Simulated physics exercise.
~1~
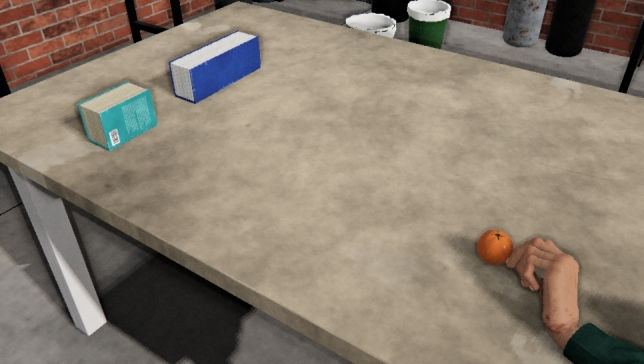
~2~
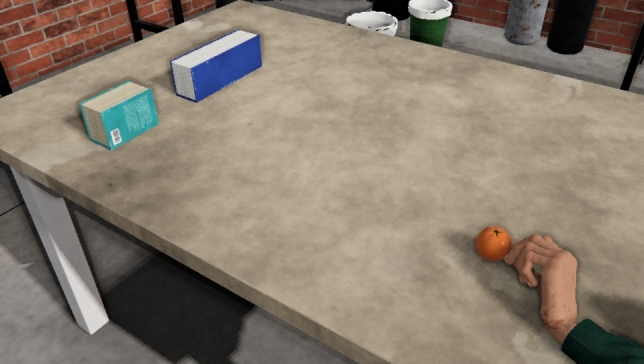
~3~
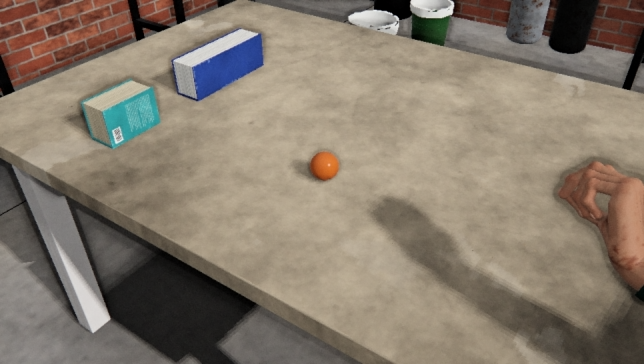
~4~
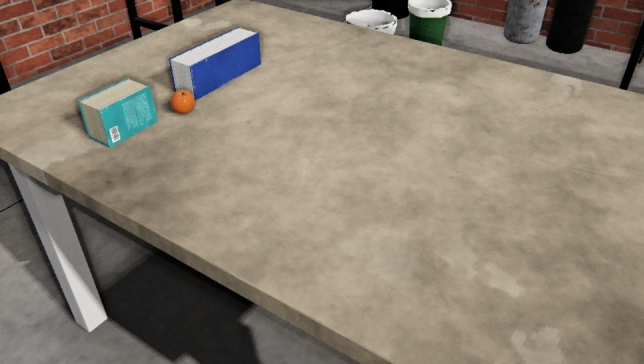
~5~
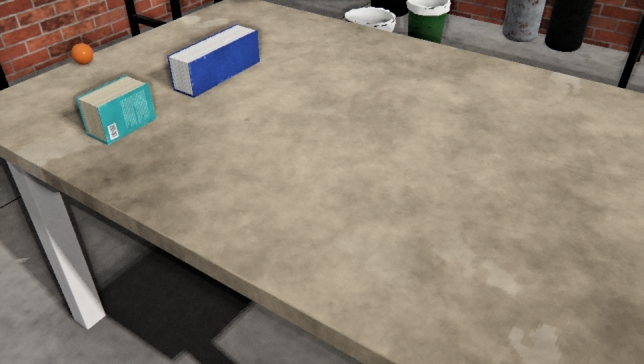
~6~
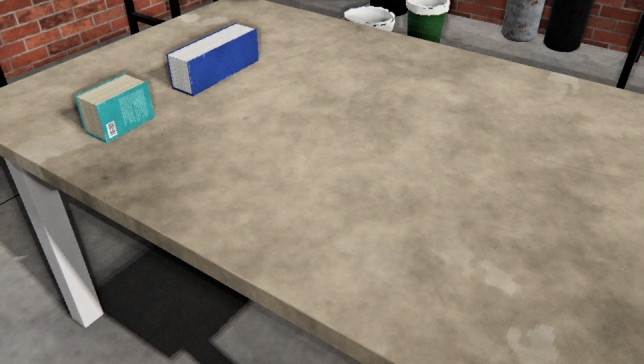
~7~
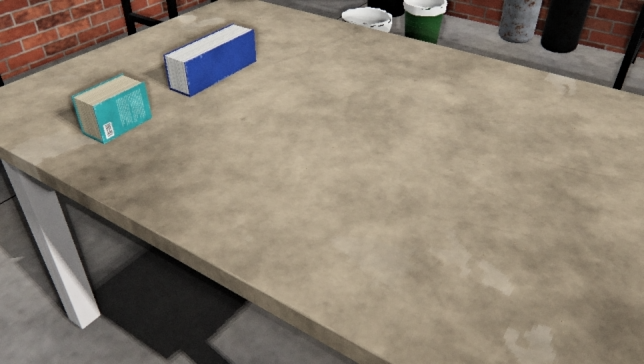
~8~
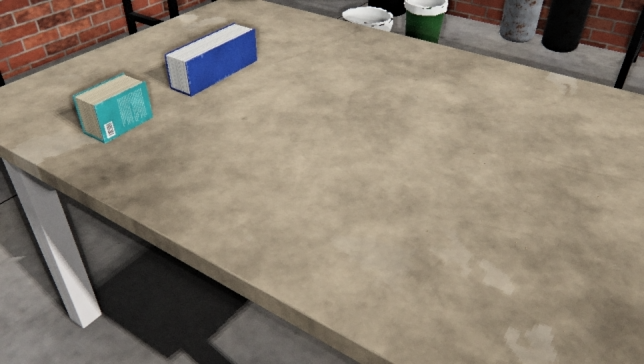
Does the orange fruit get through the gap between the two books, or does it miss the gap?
It gets through the gap between the turquoise book and the blue book, and both books stay in place.
